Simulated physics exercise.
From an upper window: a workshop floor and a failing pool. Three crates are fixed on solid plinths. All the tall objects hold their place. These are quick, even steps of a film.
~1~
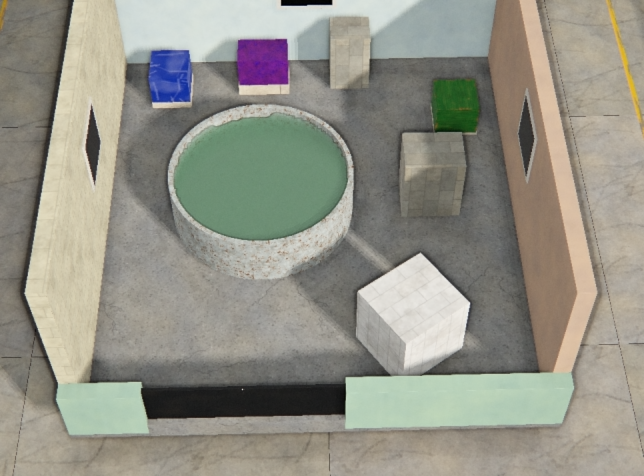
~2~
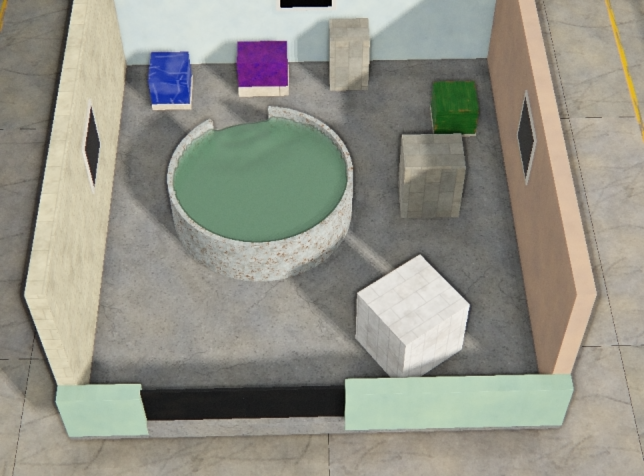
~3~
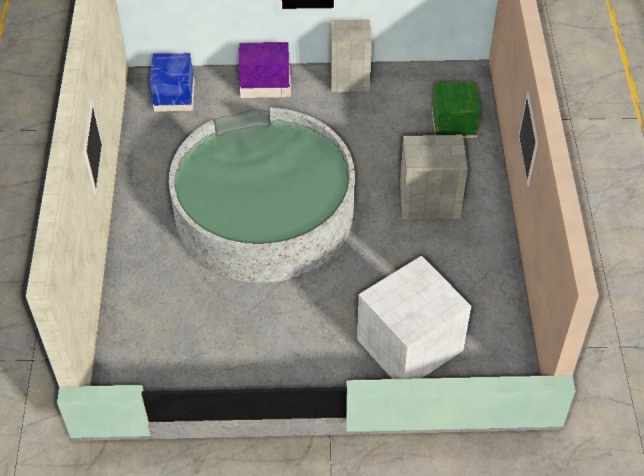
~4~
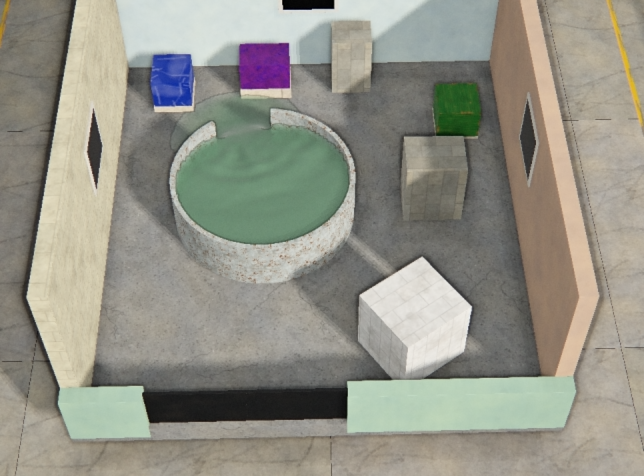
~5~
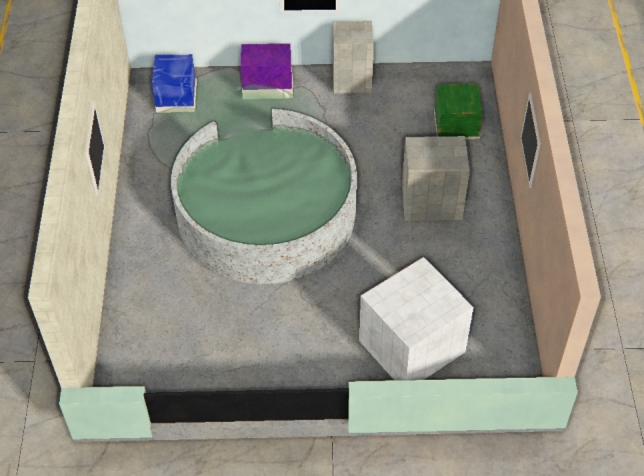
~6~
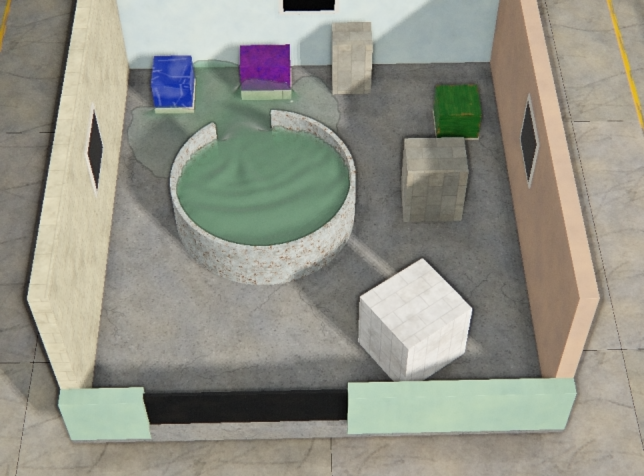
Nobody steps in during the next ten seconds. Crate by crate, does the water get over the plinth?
The green crate is soaked; the blue crate is soaked; the purple crate is soaked.
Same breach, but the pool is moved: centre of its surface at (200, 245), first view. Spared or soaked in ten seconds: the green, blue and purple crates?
In short: Green crate is wetted, blue crate gets wet, purple crate is topped.
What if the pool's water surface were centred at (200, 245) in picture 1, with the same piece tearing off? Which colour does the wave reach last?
Last comes the green crate.
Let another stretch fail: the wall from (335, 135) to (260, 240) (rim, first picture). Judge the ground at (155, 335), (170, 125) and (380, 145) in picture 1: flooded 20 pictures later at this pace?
As listed: Covered, clear, under water.
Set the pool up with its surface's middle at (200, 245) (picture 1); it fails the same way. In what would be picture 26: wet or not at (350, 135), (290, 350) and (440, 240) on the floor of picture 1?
In turn: Awash, free of water, clear.
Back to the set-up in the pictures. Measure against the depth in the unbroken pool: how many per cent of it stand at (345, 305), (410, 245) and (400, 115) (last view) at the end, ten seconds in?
In turn 12, 8 and 12 in a hundred.
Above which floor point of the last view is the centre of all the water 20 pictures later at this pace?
Close to (258, 174).
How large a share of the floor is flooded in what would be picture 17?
Near 35 in a hundred.
A moment on, water covers 20 % of the floor; the green crate not reached, the blue crate water round its plinth, the purple crate water round its plinth.
Next, water covers 35 % of the floor; the green crate water round its plinth, the blue crate water round its plinth, the purple crate water round its plinth.
Then, water covers 55 % of the floor; the green crate water round its plinth, the blue crate water round its plinth, the purple crate water round its plinth.
Later, water covers 90 % of the floor; the green crate water round its plinth, the blue crate water round its plinth, the purple crate water round its plinth.
In the end, water covers 100 % of the floor; the green crate was topped, the blue crate was topped, the purple crate was topped.
